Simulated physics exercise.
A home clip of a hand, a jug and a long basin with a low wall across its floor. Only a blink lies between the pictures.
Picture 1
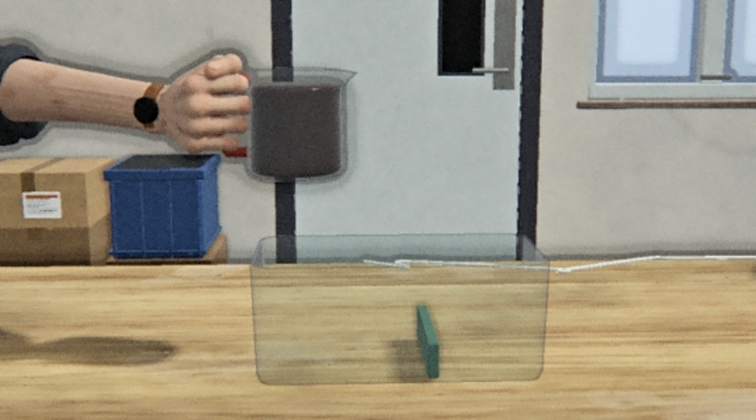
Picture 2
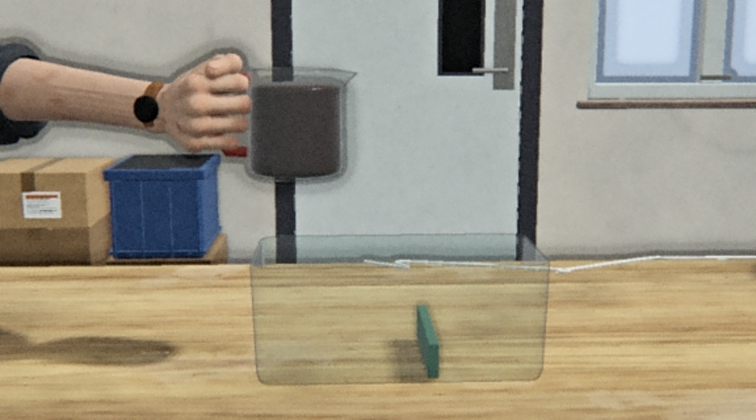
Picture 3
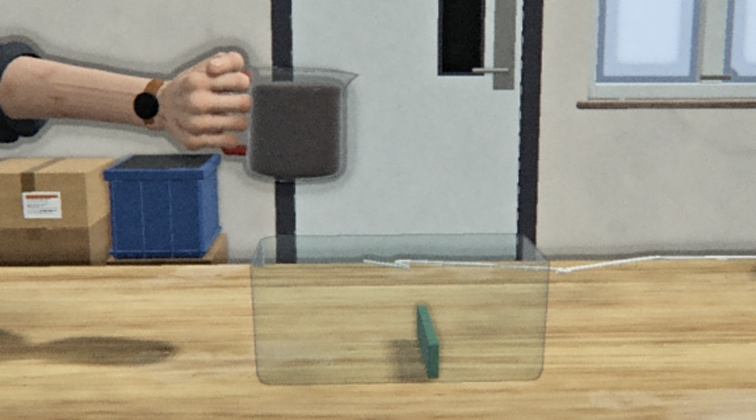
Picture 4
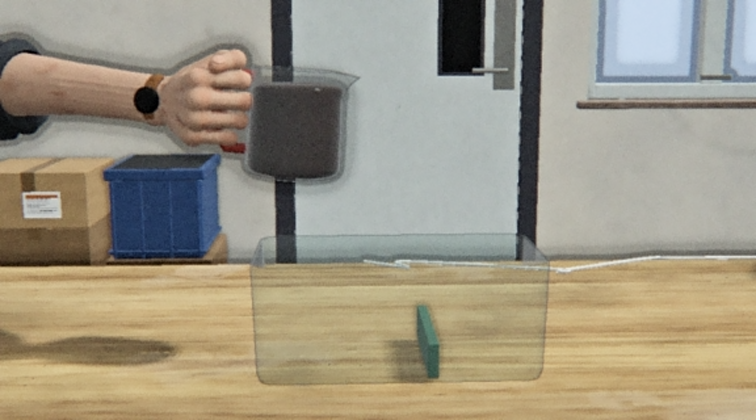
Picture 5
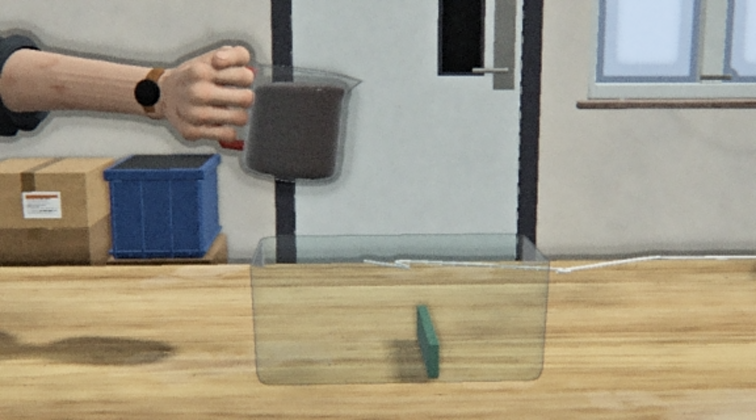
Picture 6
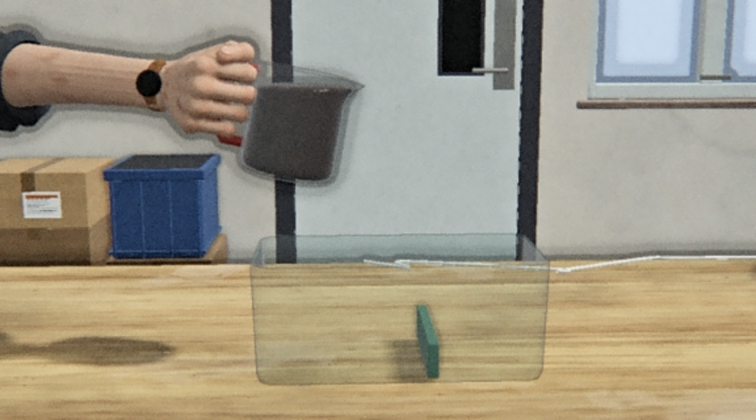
A bare forearm with a dark watch on a brown strap reaches in from the left, its hand gripping a clear jug of dark coffee, in a room seen level from the side by a still camera. Below, a long transparent basin with a low green wall stands on a pale wooden tabletop, with boxes, a door and a window behind. The hand holds the jug almost upright, then slowly tilts it slightly to the right.
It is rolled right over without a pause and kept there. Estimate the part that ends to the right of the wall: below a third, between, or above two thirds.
In the end from a third to two thirds is right of the wall.
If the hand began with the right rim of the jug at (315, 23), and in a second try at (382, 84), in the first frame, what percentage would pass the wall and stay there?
First some 5, then 70 per cent.
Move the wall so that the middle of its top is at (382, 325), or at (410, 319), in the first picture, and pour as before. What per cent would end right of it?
In turn 95 and 70 in a hundred.
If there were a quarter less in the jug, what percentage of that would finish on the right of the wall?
Near 25 %.
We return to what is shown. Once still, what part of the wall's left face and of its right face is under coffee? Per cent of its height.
Left: 30 %. Right: 50 %.
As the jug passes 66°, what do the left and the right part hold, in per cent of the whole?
Near 0 on the left, 5 on the right.
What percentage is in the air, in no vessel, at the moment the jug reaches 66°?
Roughly 15 in a hundred.
A moment on, the jug is tipped part way and 81 per cent is still to pour, 1 is left of the wall and 4 right of it.
Next, the jug is tipped right over and 28 per cent is still to pour, 14 is left of the wall and 38 right of it.
Then the jug is tipped right over and 3 per cent is still to pour, 44 is left of the wall and 49 right of it.
Later the jug is tipped right over and 0 per cent is still to pour, 50 is left of the wall and 50 right of it.
In the end 50 per cent lies left of the wall, 50 right of it and 1 outside.
